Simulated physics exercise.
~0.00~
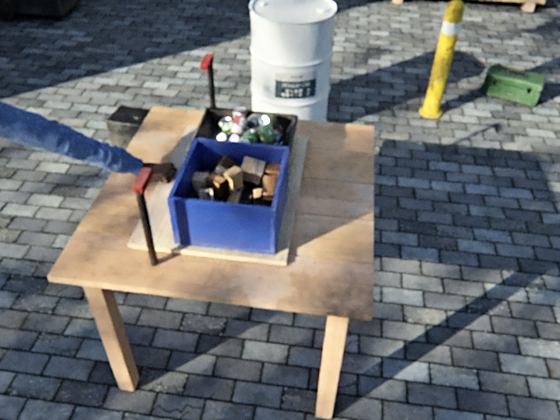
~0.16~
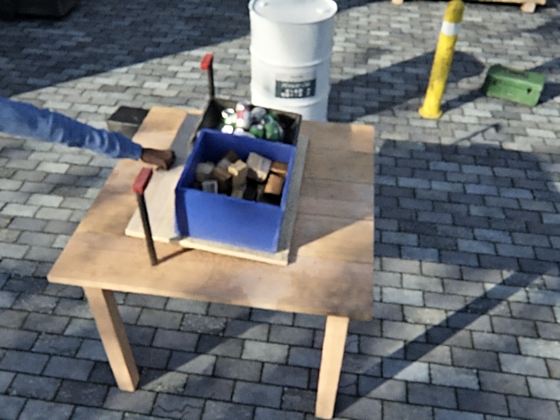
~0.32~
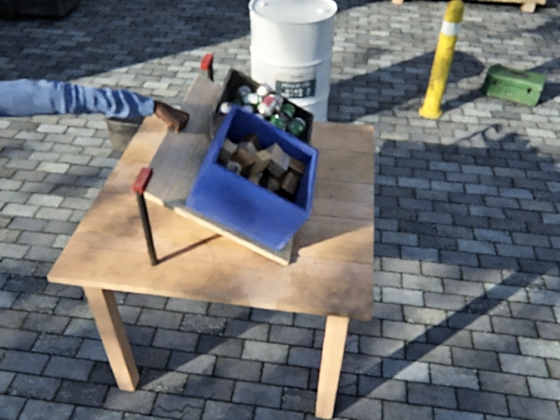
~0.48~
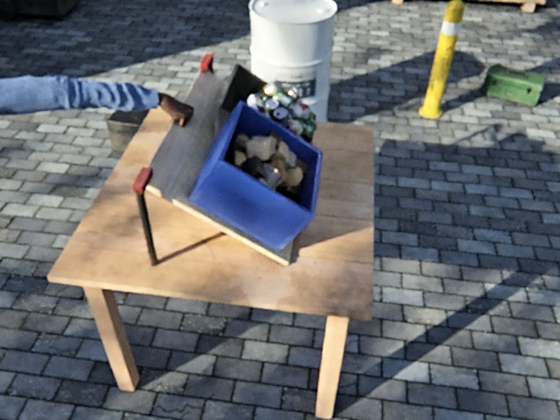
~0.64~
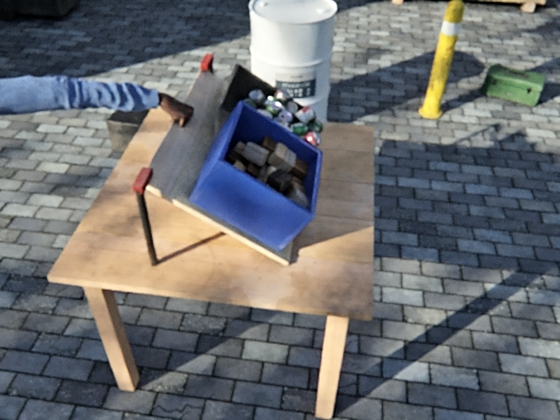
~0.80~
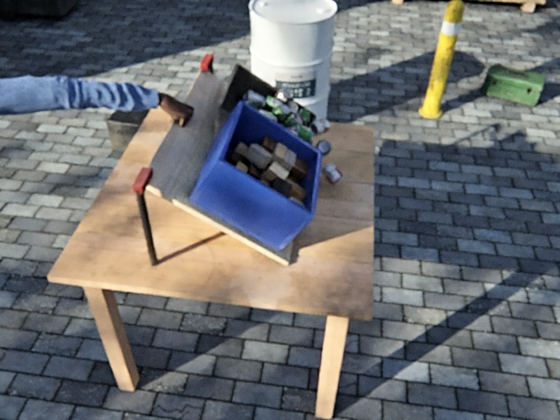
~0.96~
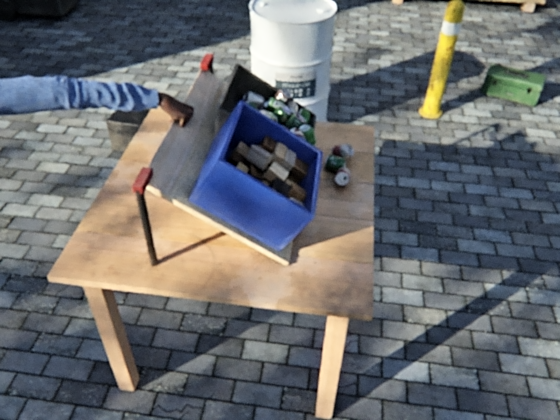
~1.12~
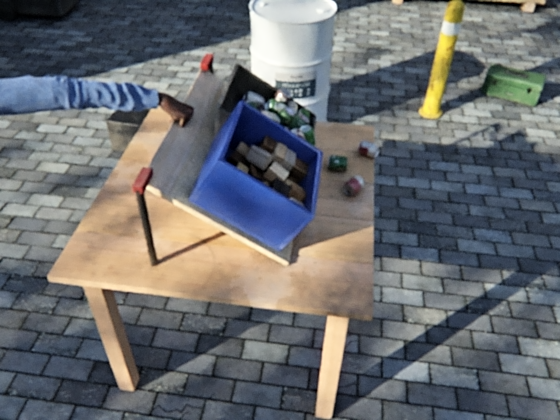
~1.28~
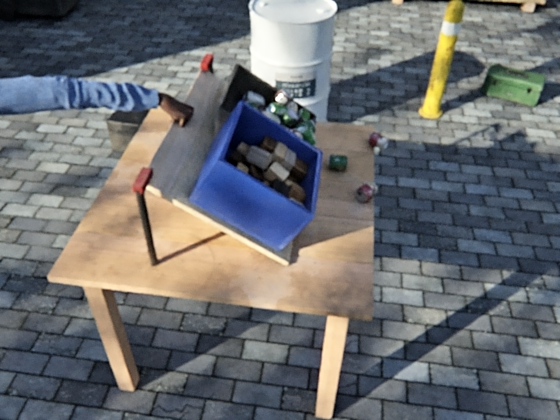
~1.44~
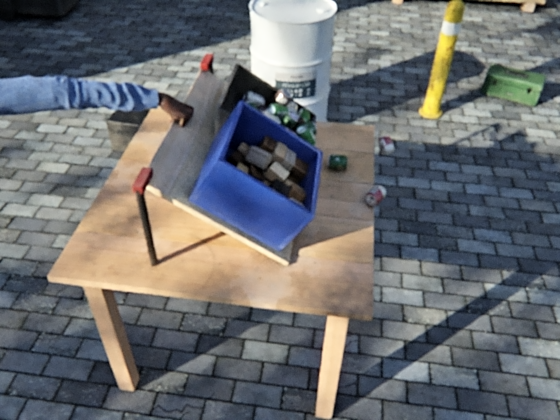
Two boxes on a board swing round on a table, and a few mini cans spill out.
